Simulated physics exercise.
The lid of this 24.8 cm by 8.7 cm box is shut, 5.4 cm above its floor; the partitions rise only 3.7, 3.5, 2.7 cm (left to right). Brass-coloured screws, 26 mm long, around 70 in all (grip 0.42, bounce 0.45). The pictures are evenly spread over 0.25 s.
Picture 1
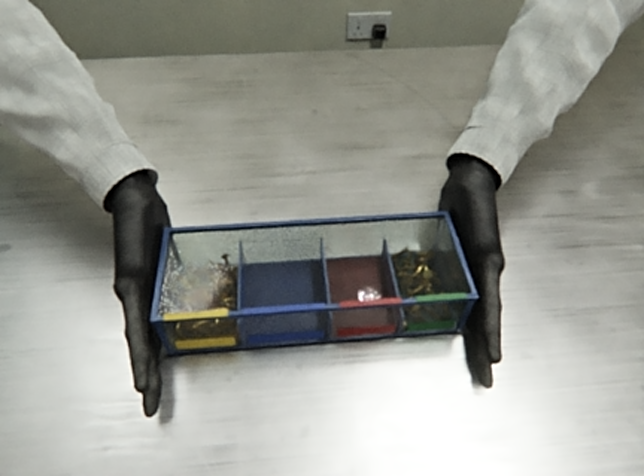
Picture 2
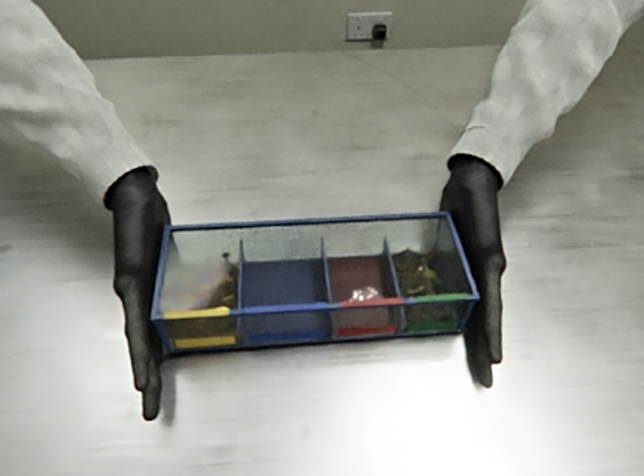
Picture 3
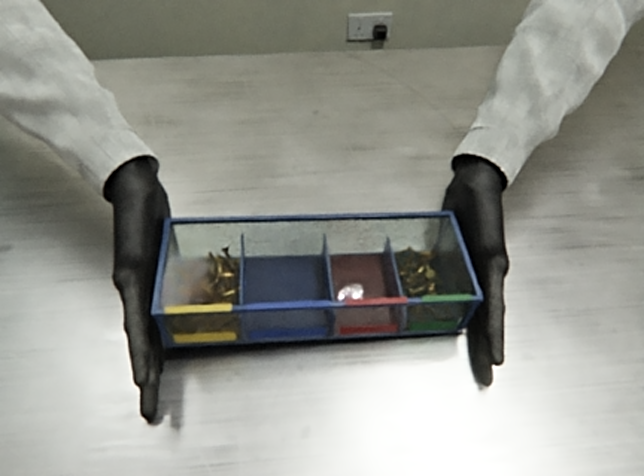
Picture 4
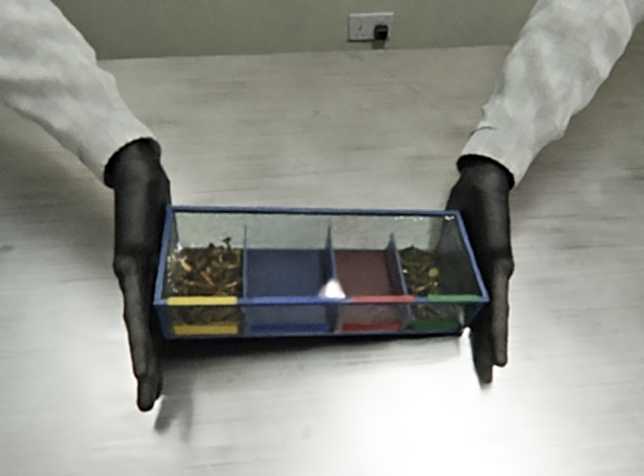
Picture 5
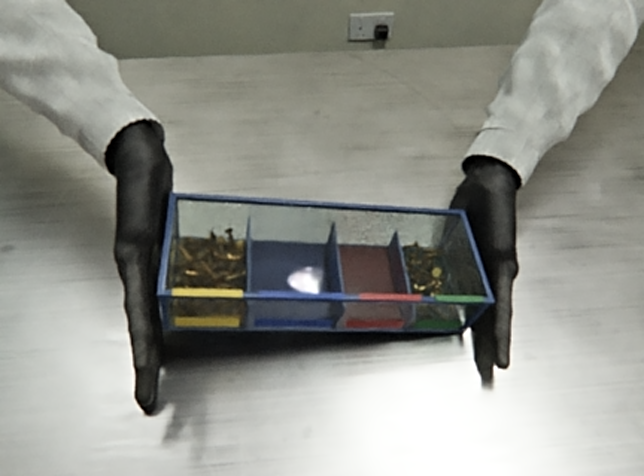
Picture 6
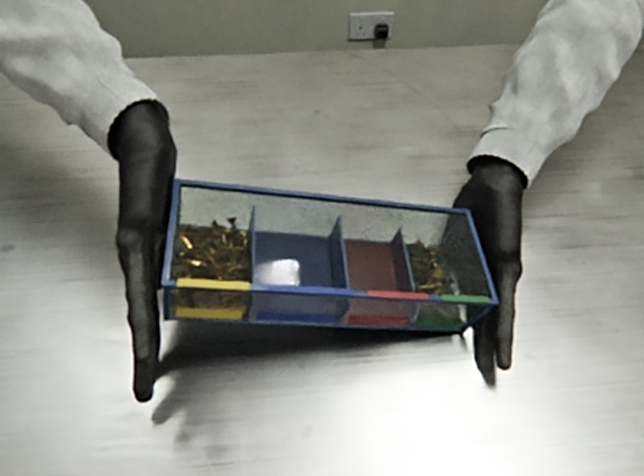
A clear, blue-edged box is held between two dark hands in pale sleeves above a light tabletop, seen from above by a still camera, with a wall socket behind. Brass-coloured screws lie in its yellow-marked left and green-marked right sections, with blue and red ones between. The hands gradually raise the left end, slanting the box down rightward, while a bright white spot slides leftward from red to blue.
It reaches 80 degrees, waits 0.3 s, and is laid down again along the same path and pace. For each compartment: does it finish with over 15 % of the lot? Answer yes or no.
Red compartment: No; blue compartment: No; green compartment: Yes; yellow compartment: Yes.
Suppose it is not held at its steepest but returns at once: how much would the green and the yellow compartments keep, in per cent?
In that case green 35; yellow 55.
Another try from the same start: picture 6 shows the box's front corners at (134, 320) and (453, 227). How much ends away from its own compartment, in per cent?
It would be near 15 per cent.
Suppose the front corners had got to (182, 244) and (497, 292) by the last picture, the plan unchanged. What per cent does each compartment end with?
Red 5; blue 5; green 50; yellow 45.
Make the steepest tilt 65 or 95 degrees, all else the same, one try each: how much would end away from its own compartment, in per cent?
Some 0 and 20 per cent.
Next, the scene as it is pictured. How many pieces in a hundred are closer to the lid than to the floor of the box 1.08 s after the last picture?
Roughly 10 per cent.
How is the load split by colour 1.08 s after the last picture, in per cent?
Red 0, blue 5, green 35, yellow 60.
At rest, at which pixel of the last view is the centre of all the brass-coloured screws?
Near (236, 307).
Then, 1.08 s after the last picture, tilt 80 degrees; blue 5 %, green 35 %, yellow 60 %.
Then, 1.80 s after the last picture, tilt 41 degrees; green 40 %, yellow 60 %.
Then, 2.56 s after the last picture, tilt 0 degrees; green 40 %, yellow 60 %.
In the end, red 0 %, blue 0 %, green 40 %, yellow 60 %.
